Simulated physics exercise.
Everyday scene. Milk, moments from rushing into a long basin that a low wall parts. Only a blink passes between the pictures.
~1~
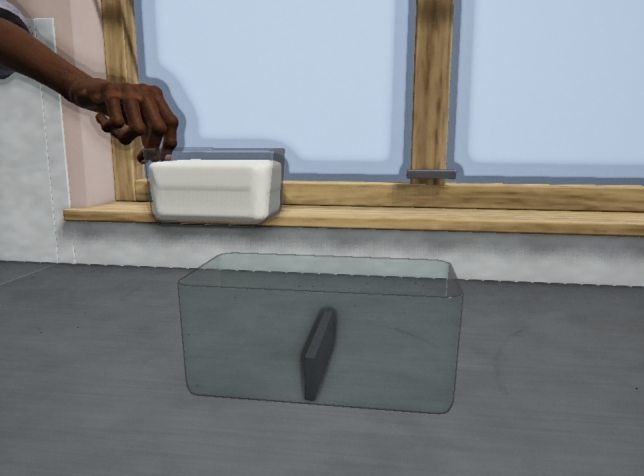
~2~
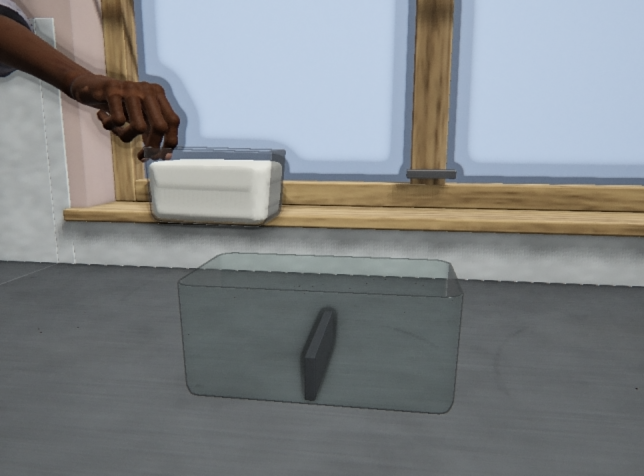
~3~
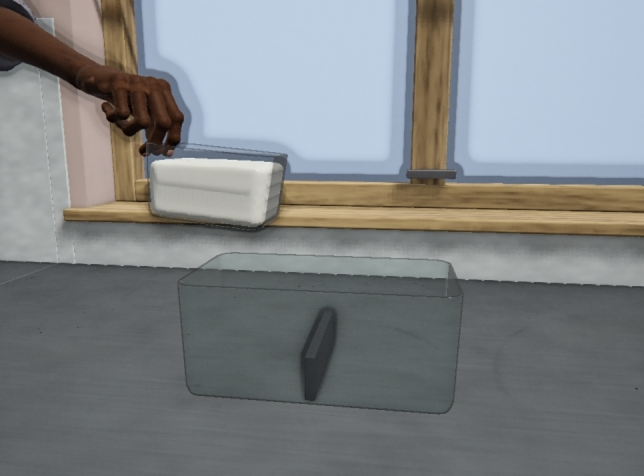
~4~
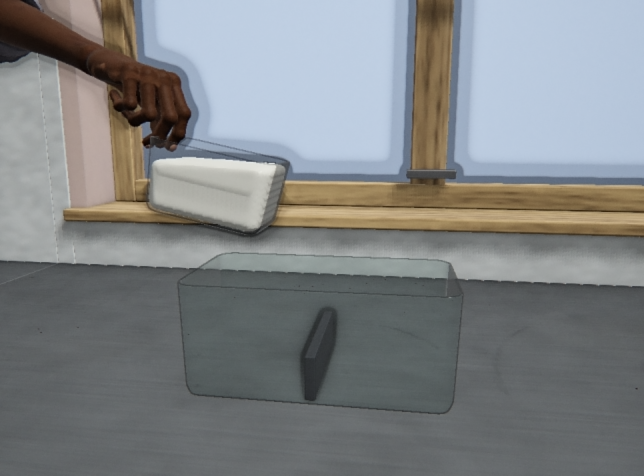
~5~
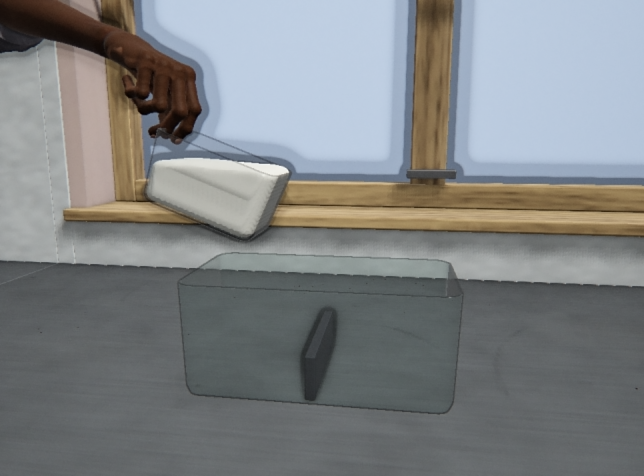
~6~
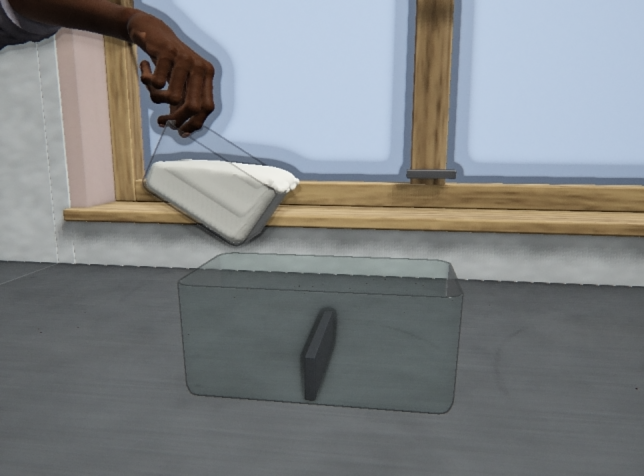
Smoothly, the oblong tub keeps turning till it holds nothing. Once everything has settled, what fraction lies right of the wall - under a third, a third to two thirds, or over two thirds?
My call is that the right side sits mid-range, from a third up to two thirds.
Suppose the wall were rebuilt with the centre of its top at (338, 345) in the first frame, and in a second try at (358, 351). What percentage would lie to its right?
Roughly 35 per cent first and roughly 25 per cent second.
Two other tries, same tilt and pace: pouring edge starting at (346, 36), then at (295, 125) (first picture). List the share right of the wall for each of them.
It comes to 80 % the first time and 75 % the second.
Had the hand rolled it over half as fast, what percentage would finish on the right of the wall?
I'd say close to 70 per cent.
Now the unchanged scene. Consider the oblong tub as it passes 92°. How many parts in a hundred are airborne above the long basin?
Roughly 25 percent.
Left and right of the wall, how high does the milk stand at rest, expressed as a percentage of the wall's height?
Roughly 30 left of the wall, roughly 40 right of it.
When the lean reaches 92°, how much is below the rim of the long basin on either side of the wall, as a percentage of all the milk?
Left 10, right 35.
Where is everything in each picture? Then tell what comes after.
Tilt 0°; pouring edge (277, 151); surface from (166, 163) to (276, 164); the long basin's rim runs from (201, 268) to (456, 279); the wall's top is at (320, 333), in the first picture.
Tilt 1°; pouring edge (278, 153); surface from (166, 163) to (277, 164), in the second picture.
Tilt 6°; pouring edge (280, 158); surface from (168, 161) to (278, 166), in the third picture.
Tilt 12°; pouring edge (282, 165); surface from (168, 161) to (281, 168), in the fourth picture.
Tilt 21°; pouring edge (284, 176); surface from (169, 162) to (285, 170), in the fifth picture.
Tilt 32°; pouring edge (285, 189); surface from (167, 164) to (282, 178); 4 per cent is over the edge, in the sixth picture.
A moment on, the oblong tub is tipped on its side and 26 per cent is still to pour, 10 is left of the wall and 37 right of it.
Next, the oblong tub is tipped right over and 5 per cent is still to pour, 34 is left of the wall and 58 right of it.
Then the oblong tub is tipped right over and 0 per cent is still to pour, 42 is left of the wall and 57 right of it.
Later the oblong tub is tipped right over and 0 per cent is still to pour, 42 is left of the wall and 57 right of it.
At rest 42 per cent lies left of the wall, 57 right of it and 1 outside.
